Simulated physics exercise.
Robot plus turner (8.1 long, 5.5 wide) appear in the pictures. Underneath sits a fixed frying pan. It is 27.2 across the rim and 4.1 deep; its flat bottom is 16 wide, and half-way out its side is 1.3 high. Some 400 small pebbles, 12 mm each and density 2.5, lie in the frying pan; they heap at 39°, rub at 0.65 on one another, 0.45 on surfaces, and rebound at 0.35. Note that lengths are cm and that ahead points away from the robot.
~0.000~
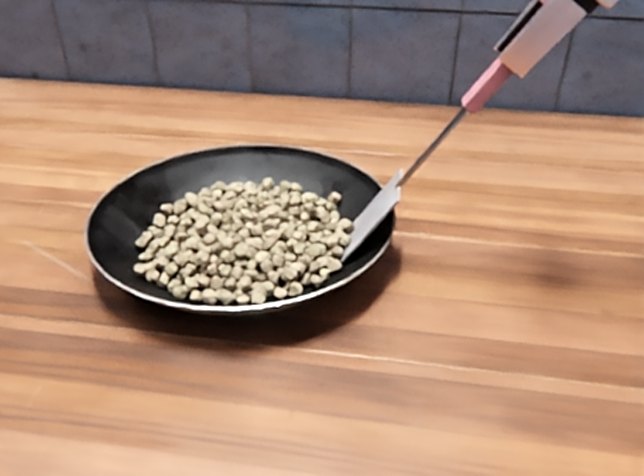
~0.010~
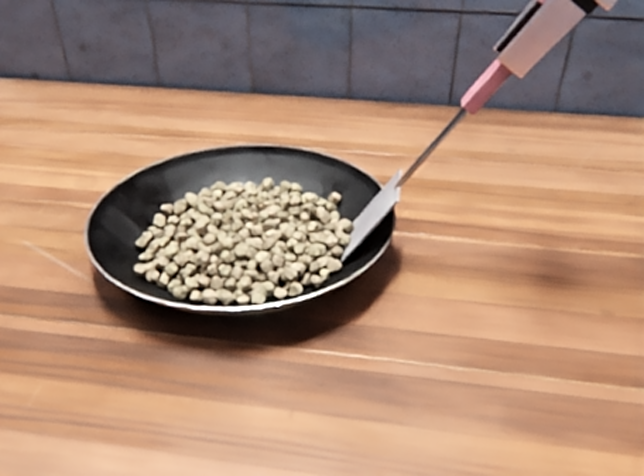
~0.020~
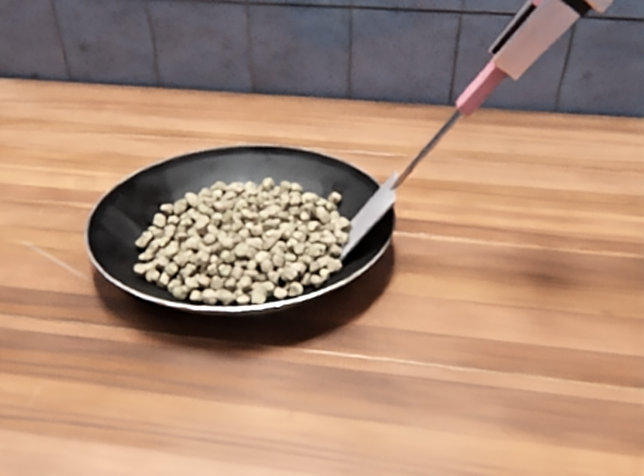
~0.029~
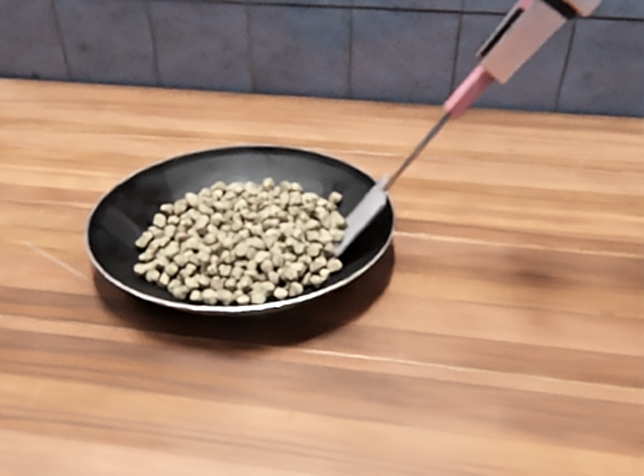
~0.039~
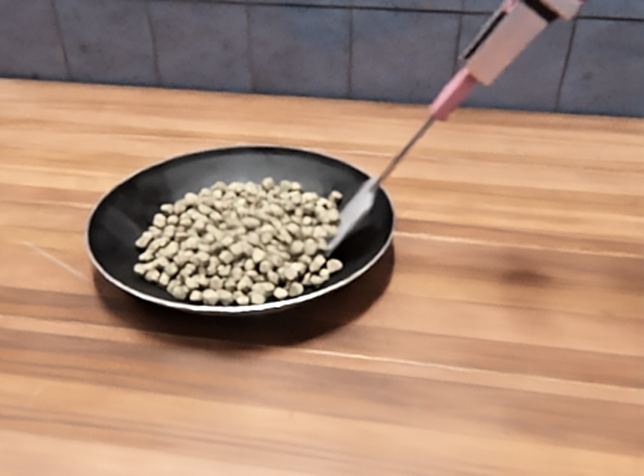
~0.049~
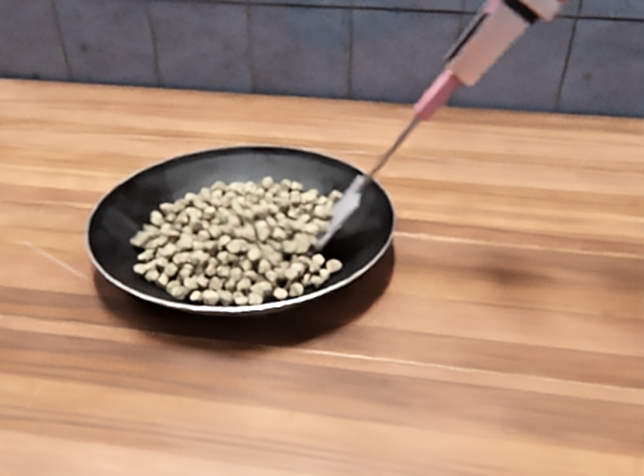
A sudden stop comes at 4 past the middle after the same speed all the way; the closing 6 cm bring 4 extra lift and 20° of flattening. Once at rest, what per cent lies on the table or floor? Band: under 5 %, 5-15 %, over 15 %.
5-15 %.
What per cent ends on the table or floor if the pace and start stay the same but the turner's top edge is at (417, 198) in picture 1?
Roughly 10 percent ends on the table or floor.
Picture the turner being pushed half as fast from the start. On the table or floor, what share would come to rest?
In that case, close to 0 per cent.
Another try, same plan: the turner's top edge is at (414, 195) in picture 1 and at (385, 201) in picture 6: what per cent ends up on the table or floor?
Some 0 per cent.
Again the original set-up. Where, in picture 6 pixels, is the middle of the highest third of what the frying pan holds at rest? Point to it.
It is centred around (154, 213).
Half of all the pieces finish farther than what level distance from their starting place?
The figure is about 4 cm.
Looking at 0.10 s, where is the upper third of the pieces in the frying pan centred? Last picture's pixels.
Near (207, 217).
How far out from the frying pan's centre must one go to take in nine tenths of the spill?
It comes out at close to 40 centimetres.
After 0.07 s, sloping 56°, highest piece 6 above the table; 401 in the frying pan.
After 0.10 s, sloping 50°, highest piece 7 above the table; 401 in the frying pan.
After 0.31 s, sloping 37°, highest piece 5 above the table; 367 in the frying pan, 32 on the table or floor, 2 on the blade or in flight.
After 1.36 s, sloping 37°, highest piece 5 above the table; 367 in the frying pan, 34 on the table or floor.
In the end, 367 in the frying pan, 34 on the table or floor. That is 8 % on the table or floor.
